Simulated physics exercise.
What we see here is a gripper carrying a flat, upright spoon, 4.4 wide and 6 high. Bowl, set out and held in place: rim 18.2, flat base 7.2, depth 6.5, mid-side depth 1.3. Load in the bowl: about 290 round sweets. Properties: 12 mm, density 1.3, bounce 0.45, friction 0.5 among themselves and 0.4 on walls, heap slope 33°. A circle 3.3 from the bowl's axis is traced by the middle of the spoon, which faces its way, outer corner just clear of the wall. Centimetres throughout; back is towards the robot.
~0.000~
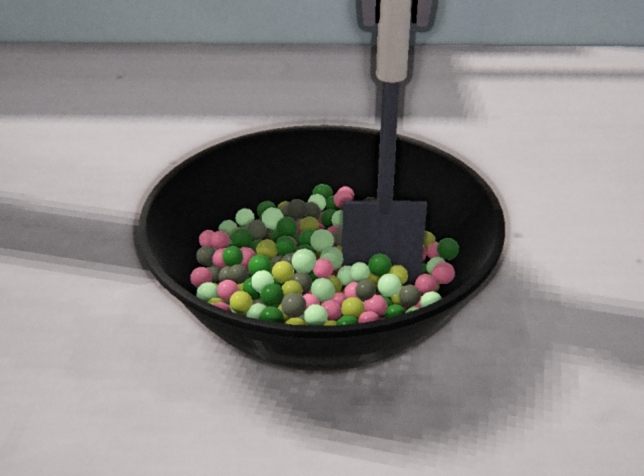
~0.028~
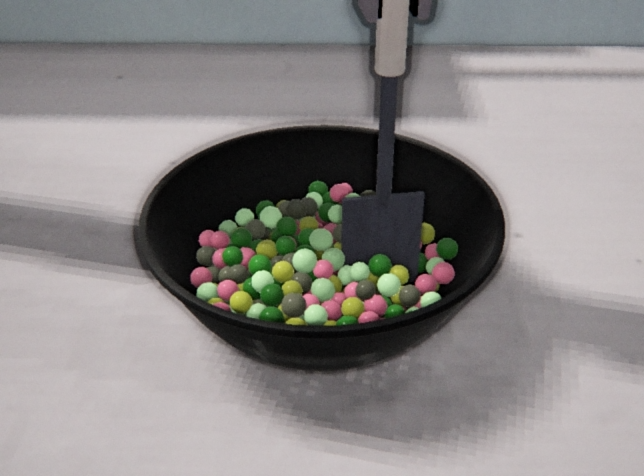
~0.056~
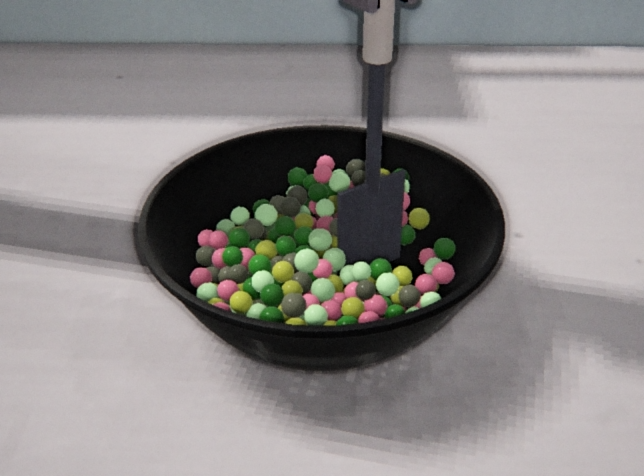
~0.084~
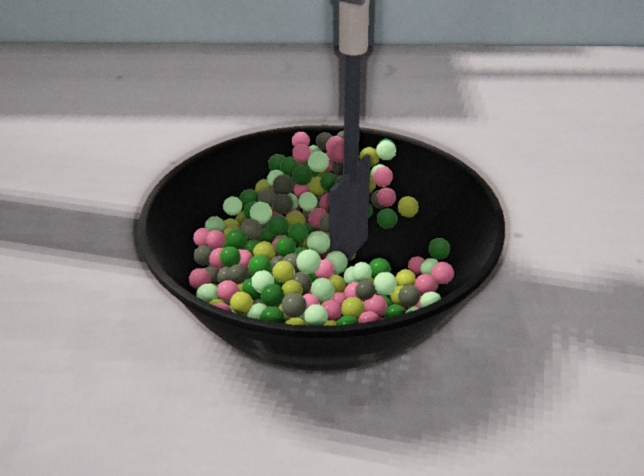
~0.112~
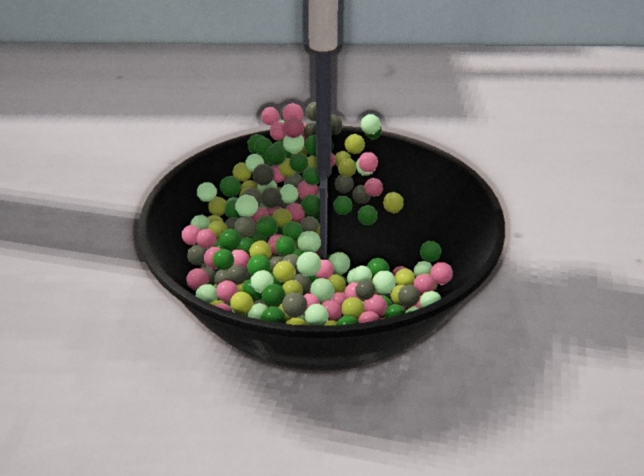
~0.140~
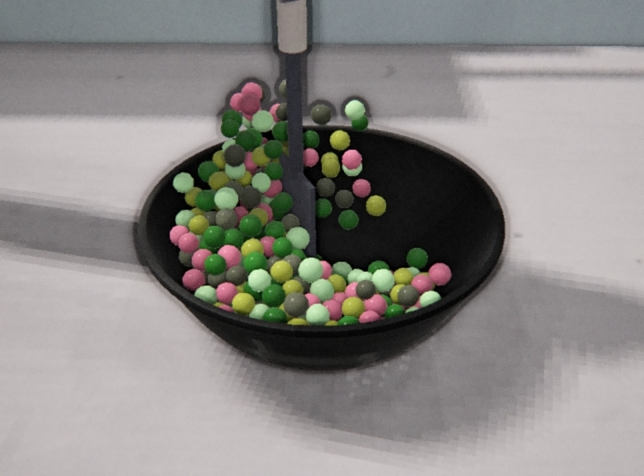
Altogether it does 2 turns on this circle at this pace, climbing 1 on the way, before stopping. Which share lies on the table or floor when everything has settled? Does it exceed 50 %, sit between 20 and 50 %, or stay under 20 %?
It sits between 20 and 50 %.
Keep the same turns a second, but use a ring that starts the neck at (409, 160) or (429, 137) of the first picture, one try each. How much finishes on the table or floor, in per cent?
I'd put it at around 45 and 20 percent.
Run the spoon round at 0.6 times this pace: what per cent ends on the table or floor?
Roughly 5 per cent.
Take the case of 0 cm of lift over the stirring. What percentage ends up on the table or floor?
About 35 per cent.
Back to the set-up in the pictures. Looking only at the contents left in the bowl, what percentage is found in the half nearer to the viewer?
Near 45 per cent of what stays in the bowl.
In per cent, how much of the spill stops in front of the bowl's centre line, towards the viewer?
50 %, approximately.
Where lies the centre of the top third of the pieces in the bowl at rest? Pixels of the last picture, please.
It is centred near (376, 260).
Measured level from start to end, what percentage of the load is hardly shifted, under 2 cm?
Around 5 in a hundred, roughly.
After 0.38 s, 350° round, highest piece 9 above the table; 234 in the bowl, 40 on the table or floor, 16 in flight or on the tool.
After 0.62 s, 224° round, highest piece 9 above the table; 214 in the bowl, 73 on the table or floor, 3 in flight or on the tool.
After 0.94 s, 0° round, highest piece 6 above the table; 208 in the bowl, 81 on the table or floor, 1 in flight or on the tool.
After 1.64 s, 0° round, highest piece 5 above the table; 208 in the bowl, 82 on the table or floor.
In the end, 208 in the bowl, 82 on the table or floor. That is 28 % on the table or floor.
